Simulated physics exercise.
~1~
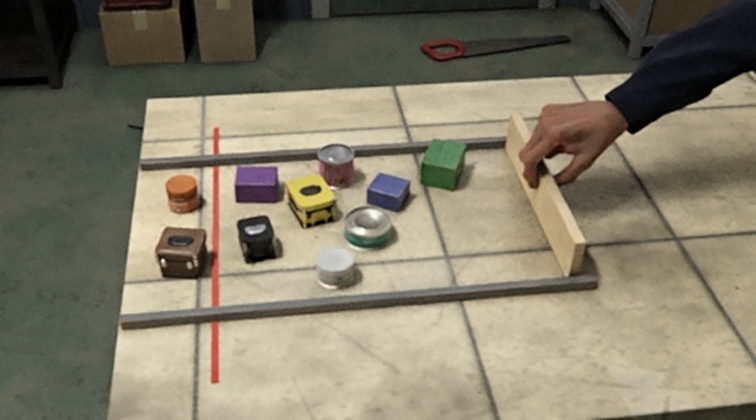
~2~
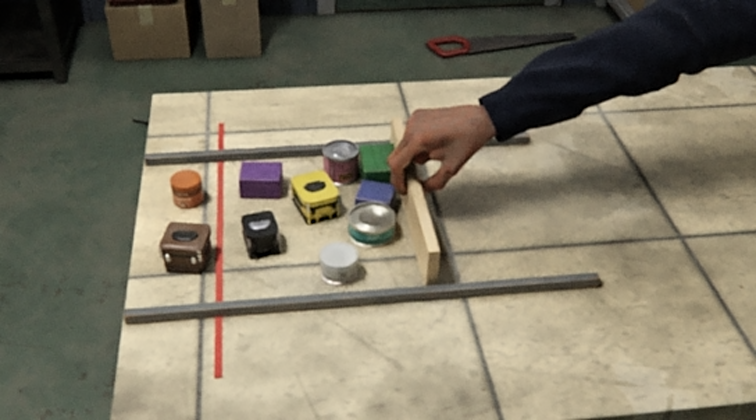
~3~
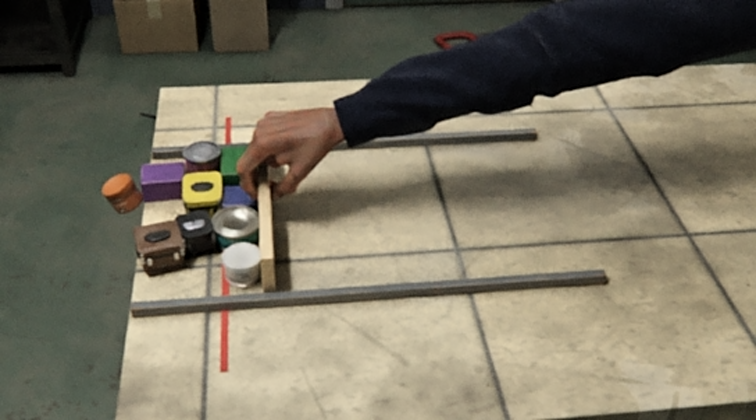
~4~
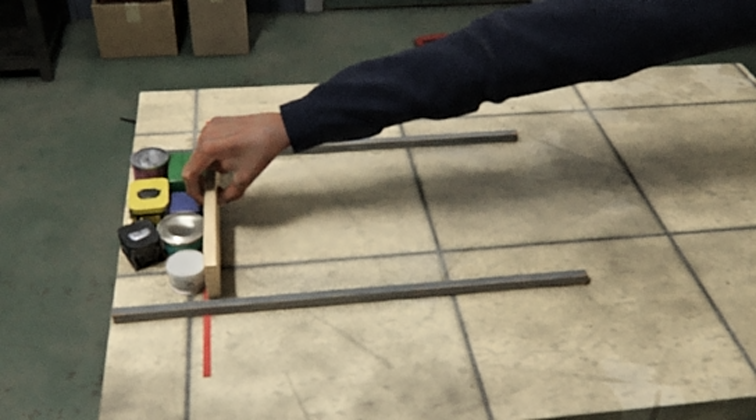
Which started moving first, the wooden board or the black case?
The wooden board started moving first. The black case stayed where it was until the board had pushed the crowd of things farther left.
On a pale tiled tabletop, a hand slid an upright wooden board left between two grey rails, bunching up small blocks, tins and cases until the purple block, brown case and orange tub went over the end, while the rest stayed crowded at the edge.
